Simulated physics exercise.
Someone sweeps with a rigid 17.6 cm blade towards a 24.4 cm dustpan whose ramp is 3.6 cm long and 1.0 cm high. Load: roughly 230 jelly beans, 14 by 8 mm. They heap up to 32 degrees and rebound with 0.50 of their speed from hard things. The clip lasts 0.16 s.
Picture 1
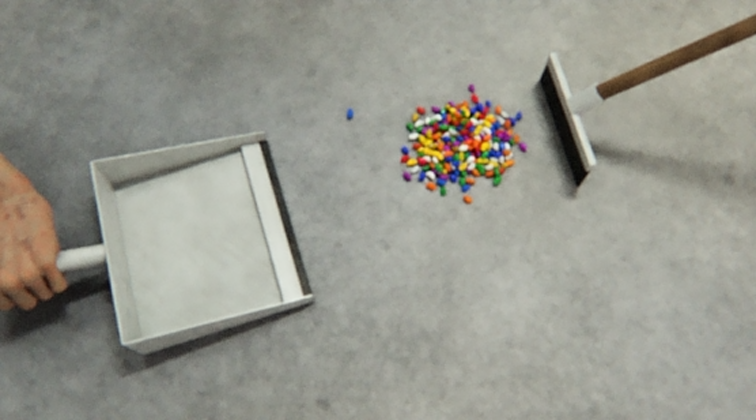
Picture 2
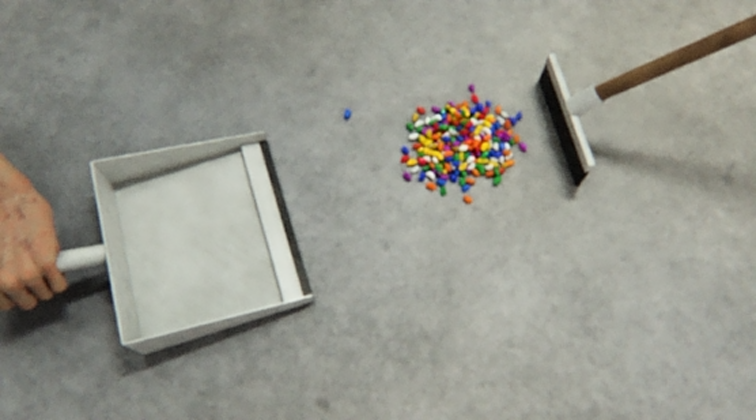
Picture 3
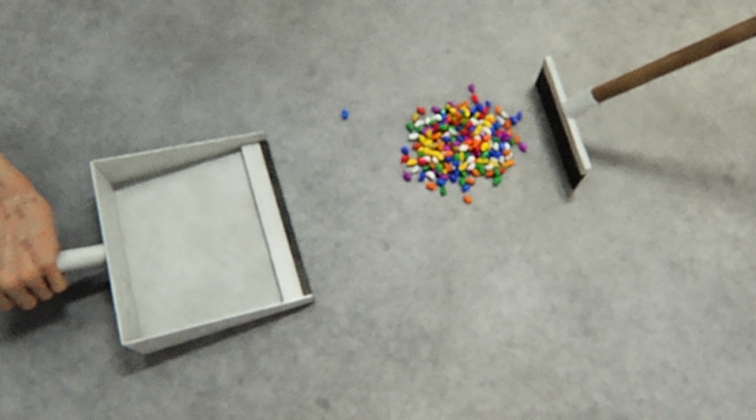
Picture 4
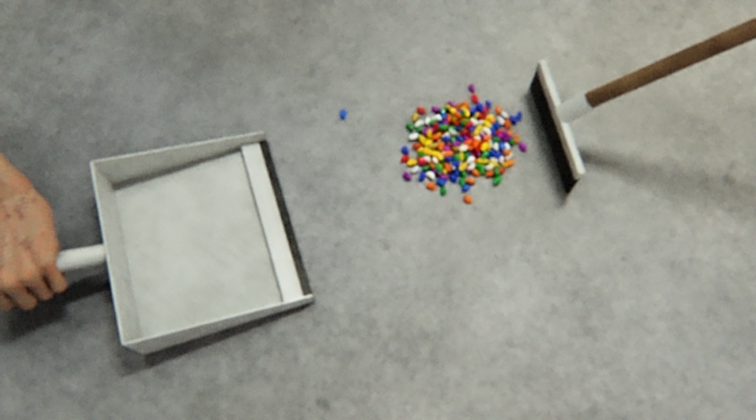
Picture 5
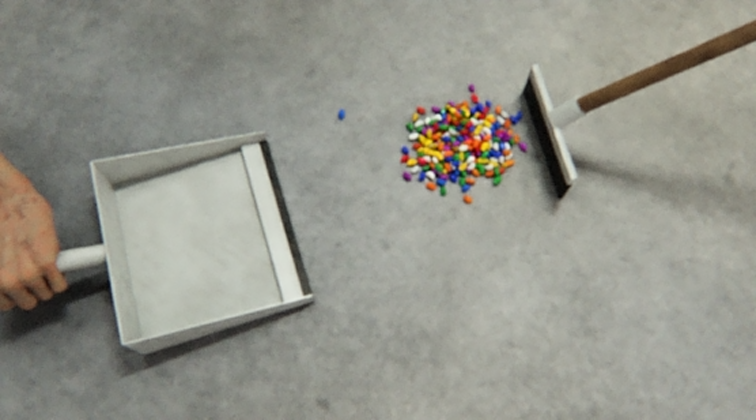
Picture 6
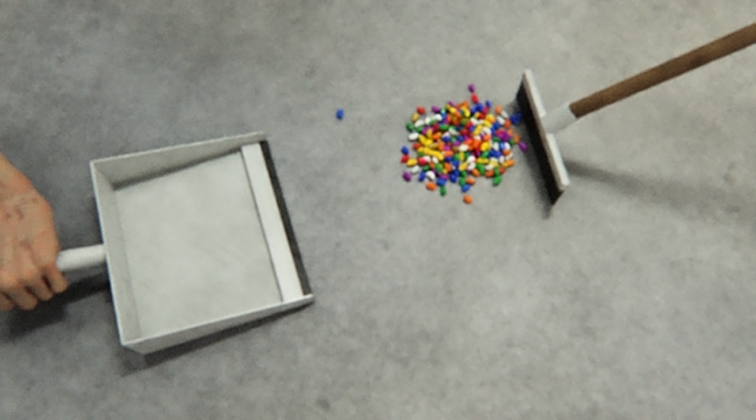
On a gray concrete floor, a hand held a white dustpan still at the left while a wooden-handled broom slid slowly leftward, up to the right edge of a pile of colorful jelly beans.
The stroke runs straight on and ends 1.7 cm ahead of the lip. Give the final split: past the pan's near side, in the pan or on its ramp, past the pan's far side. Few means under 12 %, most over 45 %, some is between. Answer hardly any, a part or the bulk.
Past the pan's near side: Hardly any; in the pan or on its ramp: Hardly any; past the pan's far side: Hardly any.
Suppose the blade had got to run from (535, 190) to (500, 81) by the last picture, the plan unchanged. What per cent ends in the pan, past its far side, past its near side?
Pan 30, far 15, near 0.
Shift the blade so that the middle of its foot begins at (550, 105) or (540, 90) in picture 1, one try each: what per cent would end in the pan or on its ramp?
About 15 and 20 per cent.
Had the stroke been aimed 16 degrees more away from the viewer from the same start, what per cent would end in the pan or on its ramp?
It would be near 25 per cent.
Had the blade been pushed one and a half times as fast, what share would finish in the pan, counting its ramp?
In that case some 5 per cent.
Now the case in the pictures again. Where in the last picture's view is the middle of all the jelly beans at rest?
Near (381, 163).
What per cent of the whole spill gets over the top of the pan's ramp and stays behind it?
About 0 per cent.
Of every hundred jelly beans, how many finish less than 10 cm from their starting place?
Roughly 50 per cent.
Then, 0.40 s after the last picture, middle of the blade 20 cm from the lip; 0 % over the lip, far side 0 %, near side 0 %.
Then, 0.66 s after the last picture, middle of the blade 10 cm from the lip; 0 % over the lip, far side 0 %, near side 0 %.
Then, 1.04 s after the last picture, middle of the blade 3 cm from the lip; 5 % over the lip, far side 0 %, near side 5 %.
In the end, near side 5 %, pan 5 %, far side 0 %, in front of the lip or behind the blade 90 %.
